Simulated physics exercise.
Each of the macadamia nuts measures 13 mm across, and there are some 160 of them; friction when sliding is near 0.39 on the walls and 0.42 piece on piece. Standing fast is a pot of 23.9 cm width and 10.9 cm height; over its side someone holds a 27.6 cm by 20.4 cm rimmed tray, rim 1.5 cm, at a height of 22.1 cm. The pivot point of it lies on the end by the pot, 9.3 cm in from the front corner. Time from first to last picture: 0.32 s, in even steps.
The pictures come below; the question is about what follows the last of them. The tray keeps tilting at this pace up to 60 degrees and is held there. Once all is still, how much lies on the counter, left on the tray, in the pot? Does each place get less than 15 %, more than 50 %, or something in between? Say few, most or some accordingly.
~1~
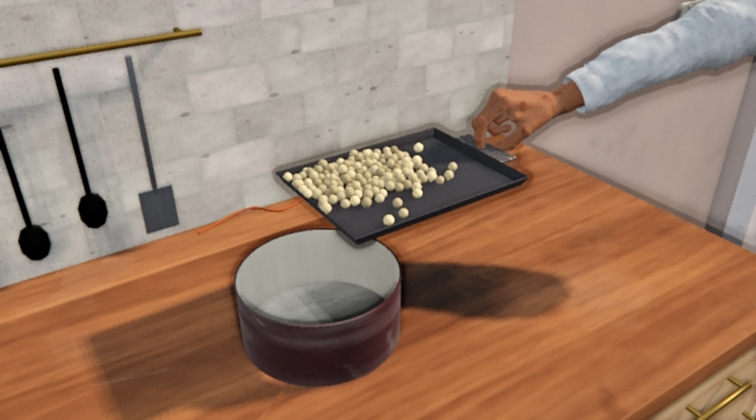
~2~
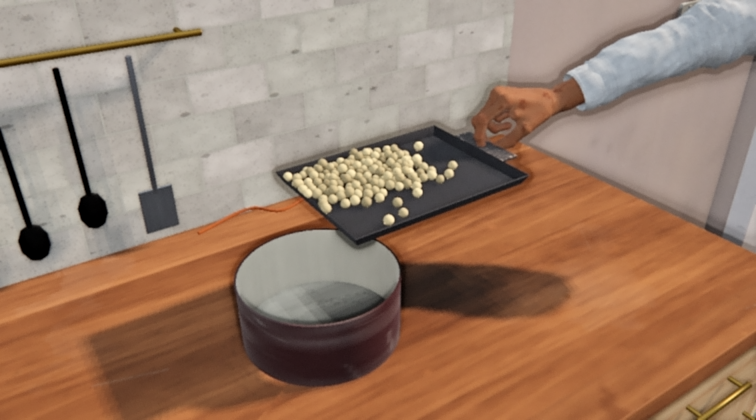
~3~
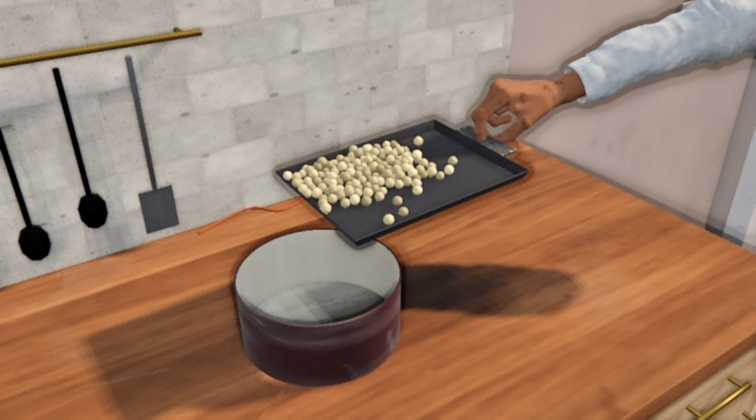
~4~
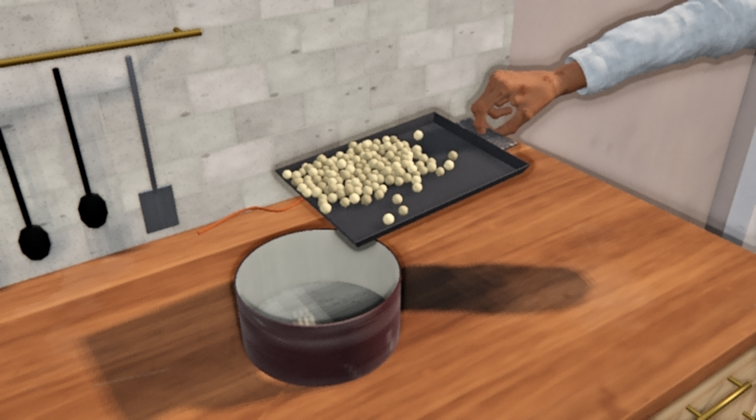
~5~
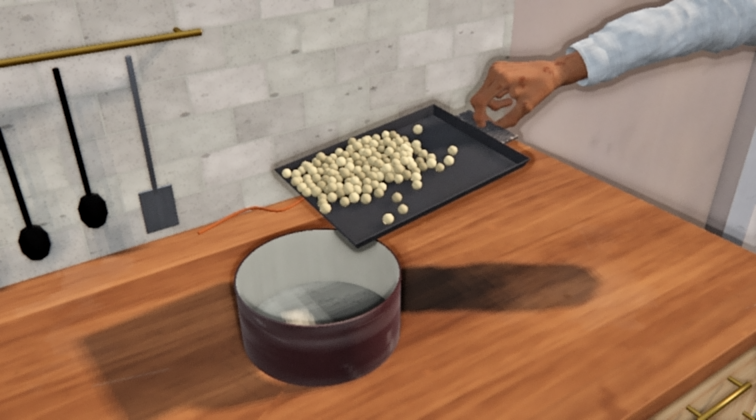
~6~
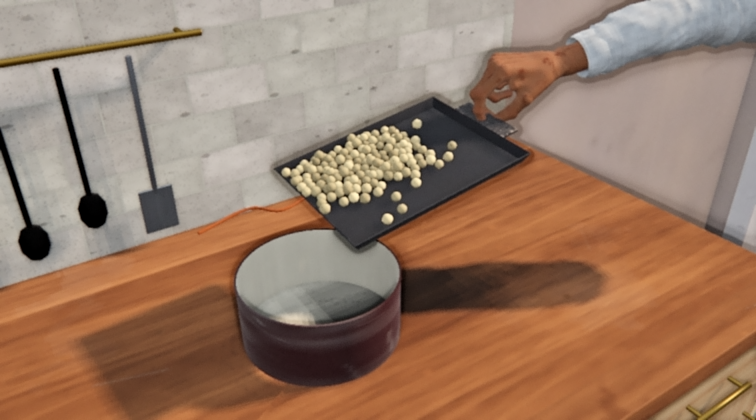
Counter: Some. Tray: Few. Pot: Most.
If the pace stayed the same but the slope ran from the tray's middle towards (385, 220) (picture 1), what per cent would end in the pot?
I'd say close to 35 %.
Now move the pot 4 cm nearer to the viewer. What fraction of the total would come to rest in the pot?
I'd put it at around 90 per cent.
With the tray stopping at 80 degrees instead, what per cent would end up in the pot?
65 %.
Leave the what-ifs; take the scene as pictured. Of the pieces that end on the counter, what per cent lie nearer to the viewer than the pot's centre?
Roughly 100 per cent.
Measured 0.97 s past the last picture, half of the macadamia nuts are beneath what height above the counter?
Median height: Approx. 24 cm.
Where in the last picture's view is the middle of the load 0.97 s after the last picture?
(334, 203), roughly.
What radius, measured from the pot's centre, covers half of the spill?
Close to 22 cm, give or take.
Then, 0.58 s after the last picture, tilt 34 degrees; the tray holds 100 %, the pot 0 %.
Then, 0.97 s after the last picture, tilt 50 degrees; the tray holds 80 %, the pot 5 %.
Then, 1.44 s after the last picture, tilt 60 degrees; the tray holds 15 %, the pot 45 %.
In the end, counter 40 %, tray 0 %, pot 60 %.
